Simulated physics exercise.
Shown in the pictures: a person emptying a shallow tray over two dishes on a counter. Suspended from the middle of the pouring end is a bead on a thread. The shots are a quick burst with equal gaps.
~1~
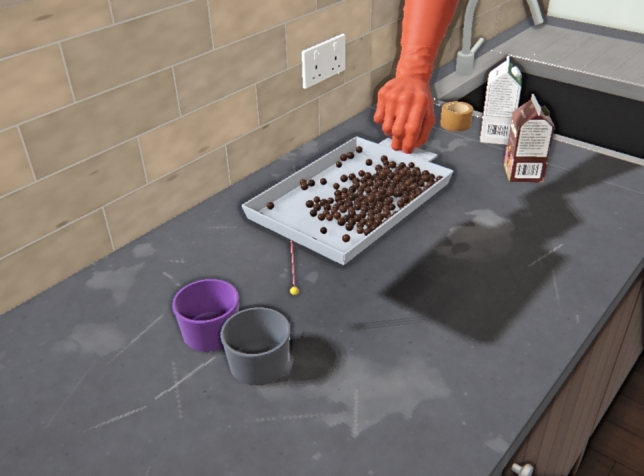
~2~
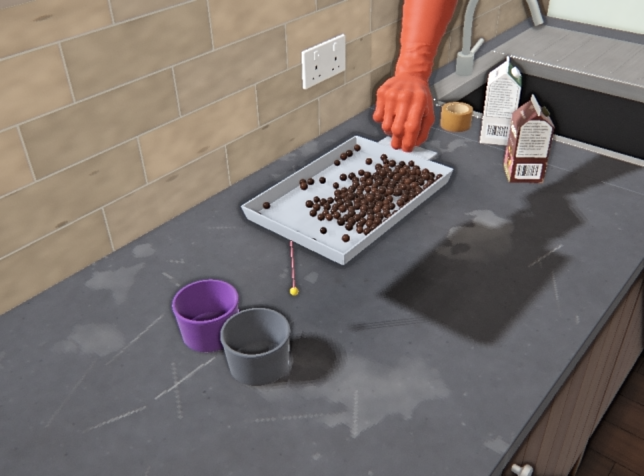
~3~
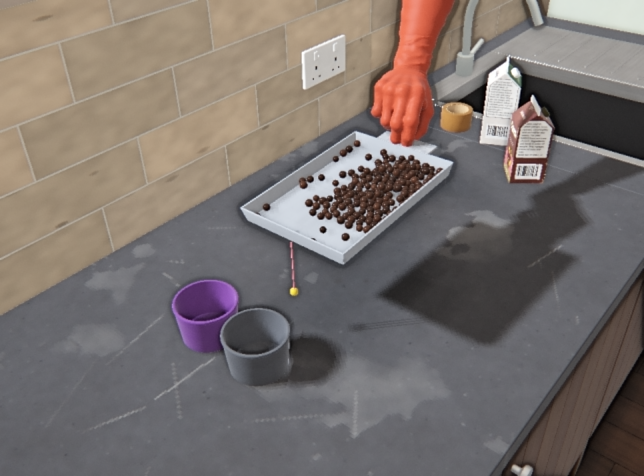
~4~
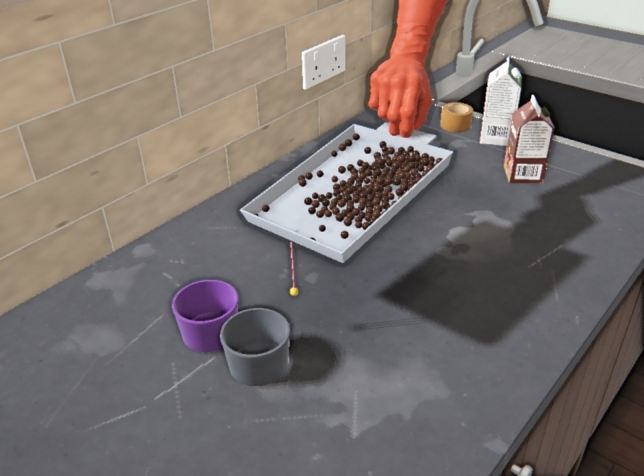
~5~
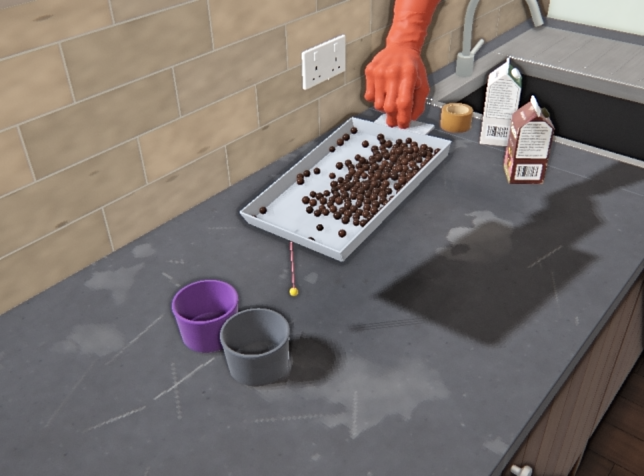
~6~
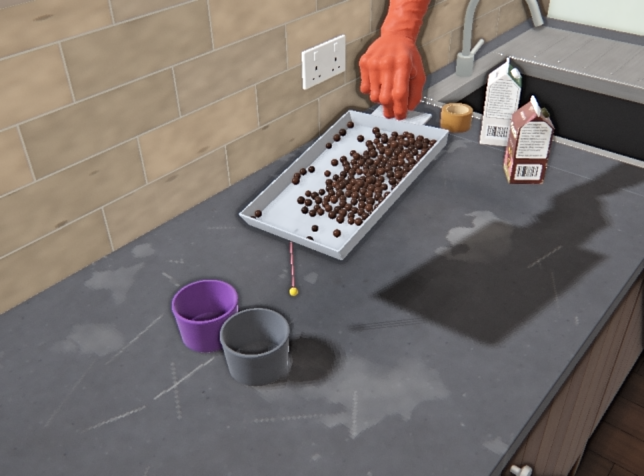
At first, an orange-red hand holds a shallow white tray of small brown balls level above a grey counter, behind a purple dish and a grey dish. Then the hand gradually tilts the tray, lowering its left corner slightly, and the balls shift a little within it while both dishes stay still.
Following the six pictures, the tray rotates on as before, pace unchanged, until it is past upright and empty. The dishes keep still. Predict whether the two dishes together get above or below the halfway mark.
Below.
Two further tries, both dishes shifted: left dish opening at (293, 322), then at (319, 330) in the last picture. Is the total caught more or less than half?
Result, first place: Not as much as half; second place: Not as much as half.
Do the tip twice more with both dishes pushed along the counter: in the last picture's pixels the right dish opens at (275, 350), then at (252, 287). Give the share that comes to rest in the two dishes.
Roughly 10 % and 80 %.
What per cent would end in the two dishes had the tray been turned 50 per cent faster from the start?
About 30 in a hundred.
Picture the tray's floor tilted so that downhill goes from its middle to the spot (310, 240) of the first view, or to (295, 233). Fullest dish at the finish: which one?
Rightward dish on the first try, Rightward dish on the second.
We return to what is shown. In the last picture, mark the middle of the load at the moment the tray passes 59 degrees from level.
The middle of the pieces lands at roughly (275, 211).
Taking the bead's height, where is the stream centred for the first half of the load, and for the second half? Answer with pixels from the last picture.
Earlier portion about (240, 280); later portion about (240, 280).
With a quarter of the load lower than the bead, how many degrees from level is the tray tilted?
About 80 degrees.
Soon, tray tipped steeply; most on the tray; a stray few in the right dish; a stray few in the left dish; a small part outside both; a small part in the air.
A while on, tray tipped right over; a small part on the tray; a small part in the right dish; a small part in the left dish; about two thirds outside both; a small part in the air.
Towards the end, tray tipped past a quarter turn; a small part in the right dish; a small part in the left dish; most outside both.
Finally, tray tipped past a quarter turn; a small part in the right dish; a small part in the left dish; most outside both.
